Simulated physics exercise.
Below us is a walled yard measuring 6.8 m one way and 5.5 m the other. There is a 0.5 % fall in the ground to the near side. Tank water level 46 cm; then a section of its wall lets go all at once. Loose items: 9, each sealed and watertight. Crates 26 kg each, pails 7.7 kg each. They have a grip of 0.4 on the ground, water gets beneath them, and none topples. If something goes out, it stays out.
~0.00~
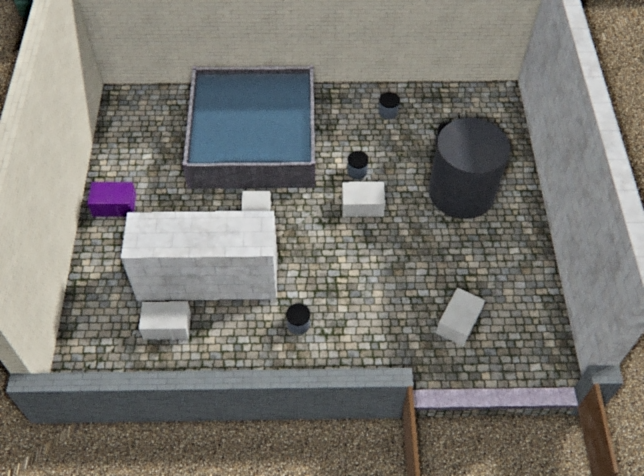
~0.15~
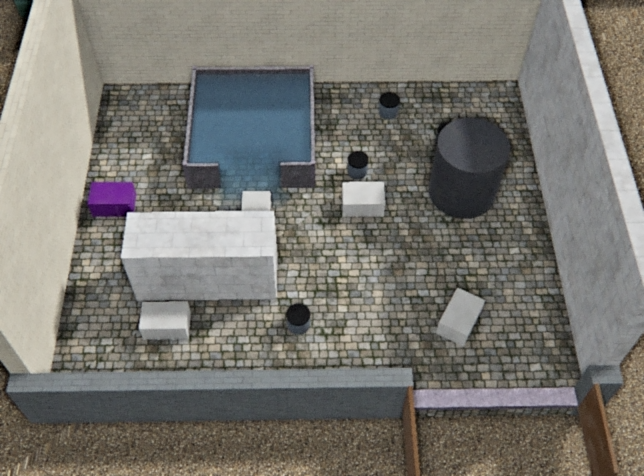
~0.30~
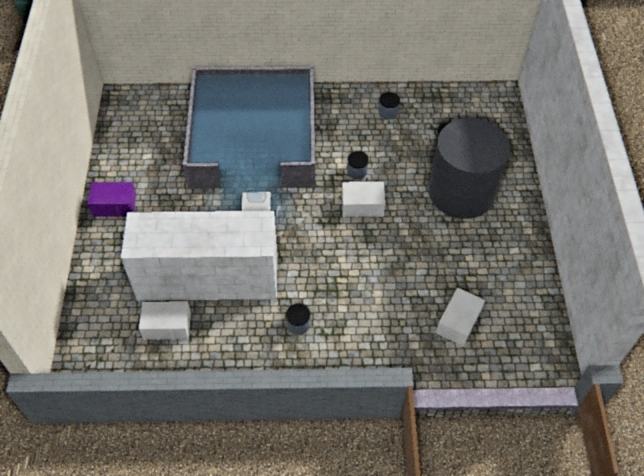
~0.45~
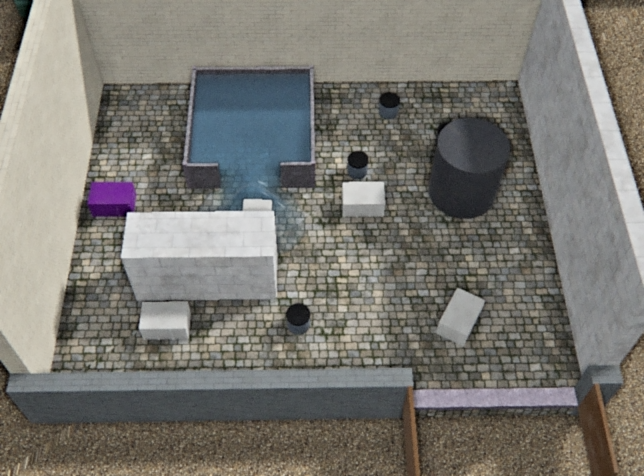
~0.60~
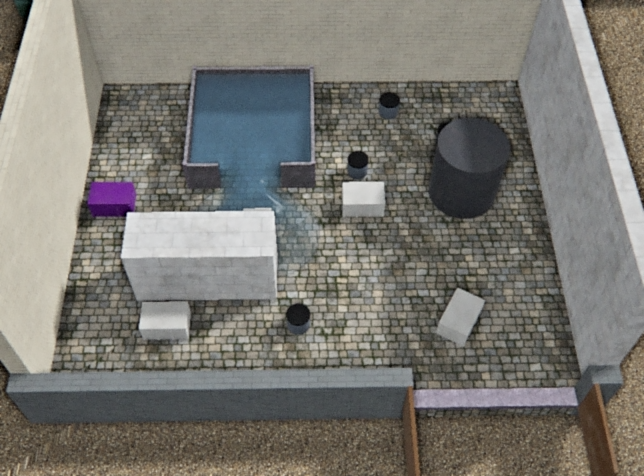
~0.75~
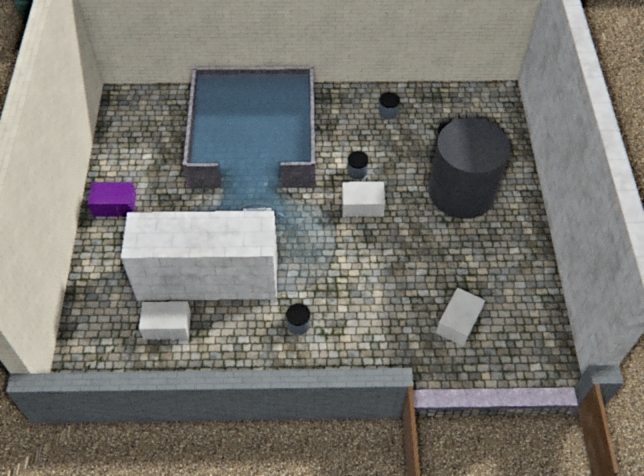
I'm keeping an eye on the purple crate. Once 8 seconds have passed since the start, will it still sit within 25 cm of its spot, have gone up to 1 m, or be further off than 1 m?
The way I see it, it gets displaced a short stretch.
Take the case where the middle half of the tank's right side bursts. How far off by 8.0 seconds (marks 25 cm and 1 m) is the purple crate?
The purple crate remains in place.
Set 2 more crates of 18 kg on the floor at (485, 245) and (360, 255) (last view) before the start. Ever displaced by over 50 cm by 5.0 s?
Taking them in order, they end up smaller and greater.
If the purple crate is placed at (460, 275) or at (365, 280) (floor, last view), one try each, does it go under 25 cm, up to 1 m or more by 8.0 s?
I'd say it does not really move on the first try and it drifts a short distance on the second.
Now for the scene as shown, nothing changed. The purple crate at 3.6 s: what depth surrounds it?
Roughly 5 cm at that moment.
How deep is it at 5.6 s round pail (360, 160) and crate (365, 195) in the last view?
First about 0 cm, second about 3 cm.
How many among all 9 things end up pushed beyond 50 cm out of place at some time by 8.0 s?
That adds up to 2.
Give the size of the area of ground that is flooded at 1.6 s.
About 11.0 m2.
After 1.6 s the purple crate is near (110, 193), 0.0 m from its start, aground; 0 of 9 are out; 1 afloat.
After 3.6 s the purple crate is near (126, 159), 0.6 m from its start, aground; 0 of 9 are out; 0 afloat.
After 5.6 s the purple crate is near (127, 158), 0.7 m from its start, aground; 0 of 9 are out; 0 afloat.
After 8.0 s the purple crate is near (127, 158), 0.7 m from its start, aground; 0 of 9 are out; 0 afloat.
